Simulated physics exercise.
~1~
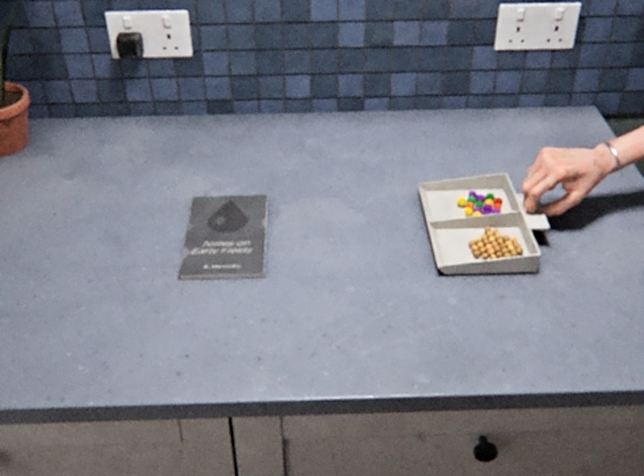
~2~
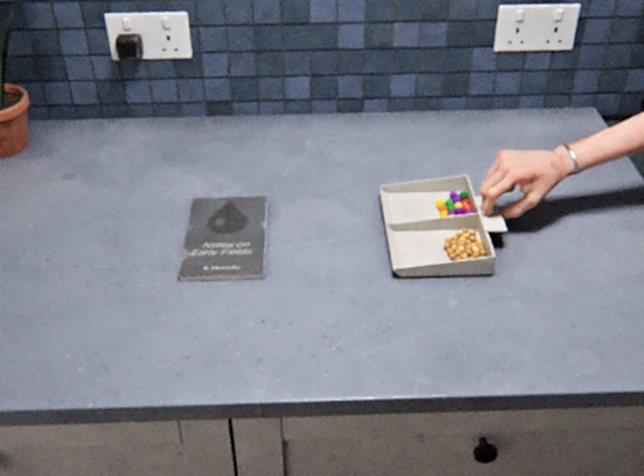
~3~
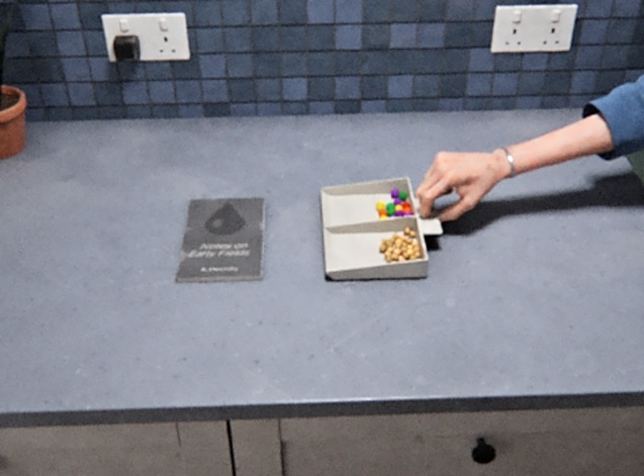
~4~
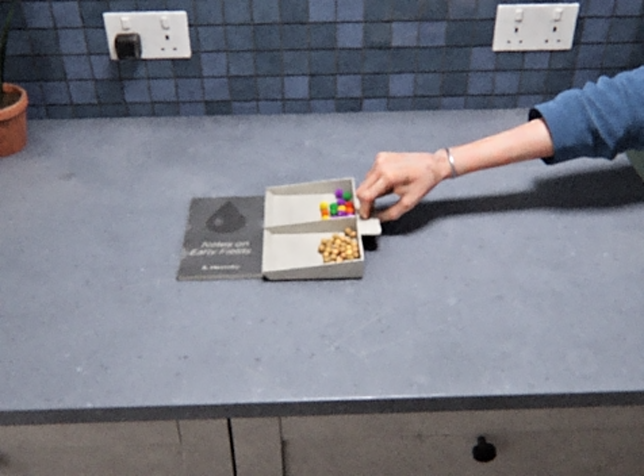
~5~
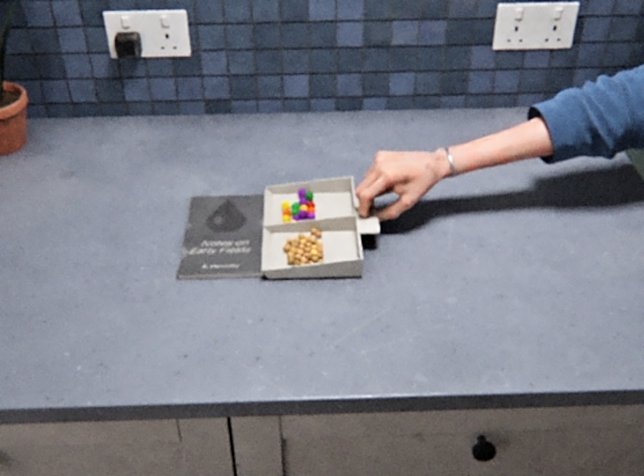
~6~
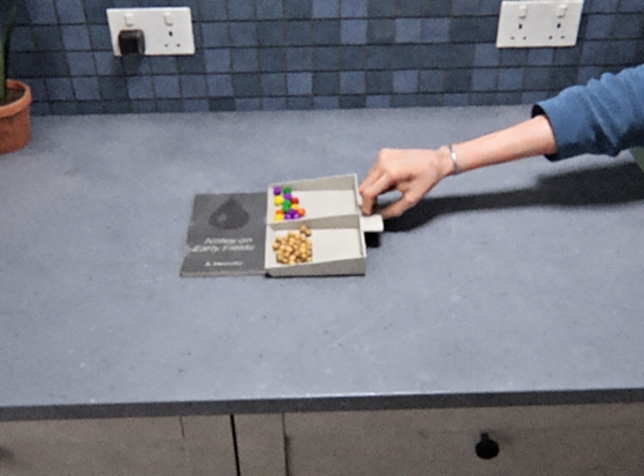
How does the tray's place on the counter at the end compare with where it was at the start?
At the start the tray sits well to the right of the dark book, with a gap between them. By the end it is further left, resting against the book's right edge.
